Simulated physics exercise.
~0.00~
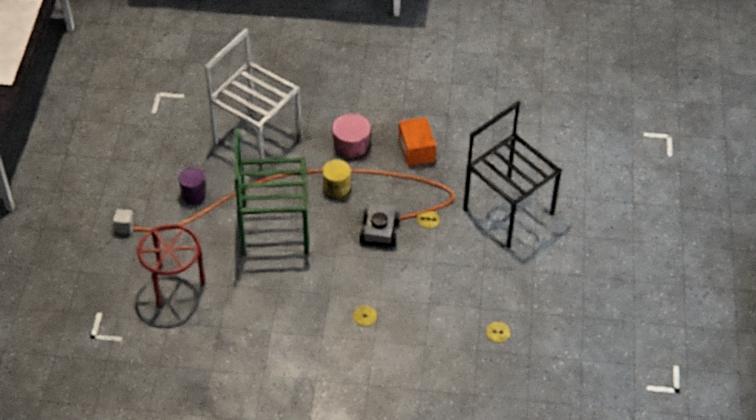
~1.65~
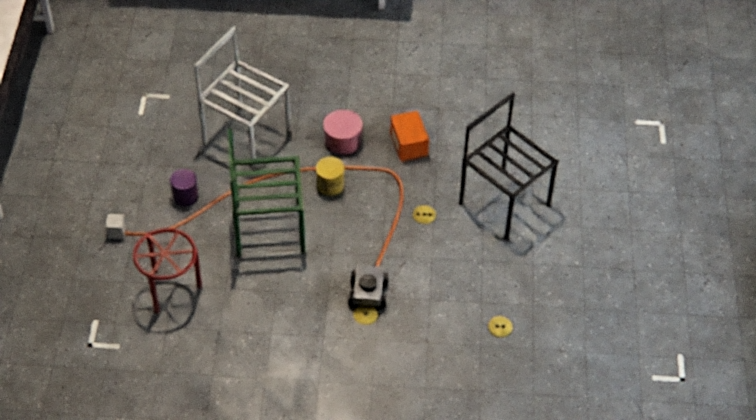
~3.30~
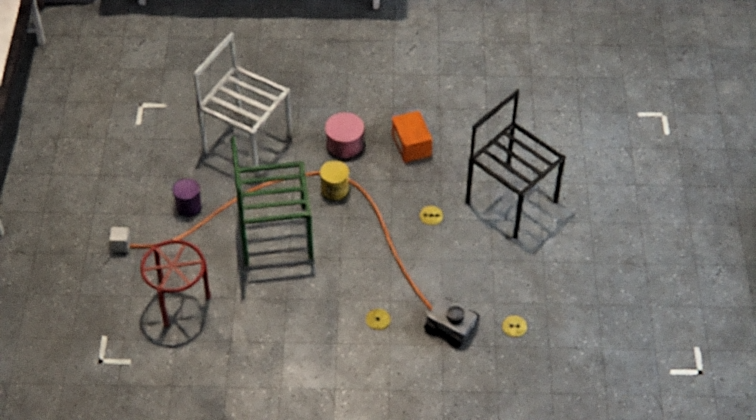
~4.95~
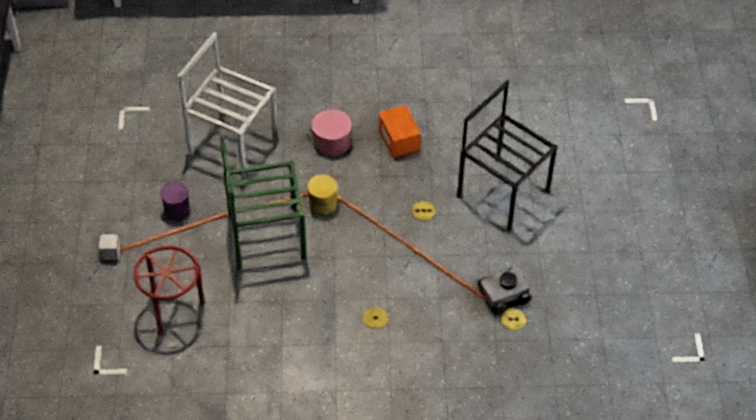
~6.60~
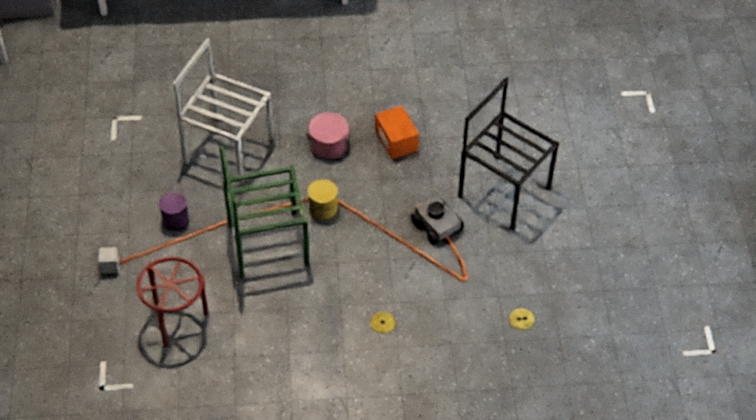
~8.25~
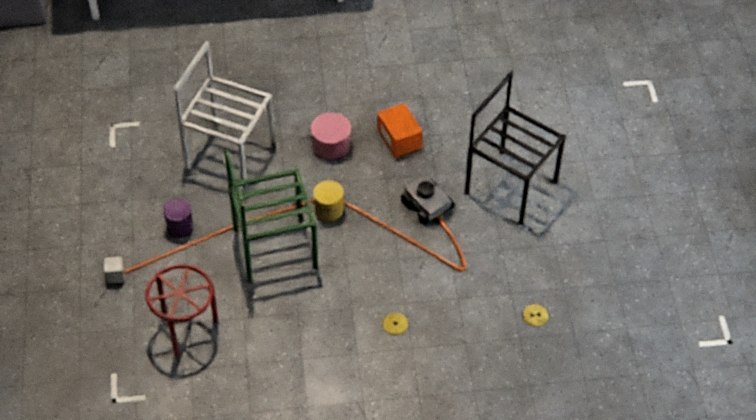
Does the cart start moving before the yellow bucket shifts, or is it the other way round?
The cart starts moving first, driving down to a yellow mark while the yellow bucket stays put. The bucket shifts slightly only later, as the cart pulls the lead off to the right.
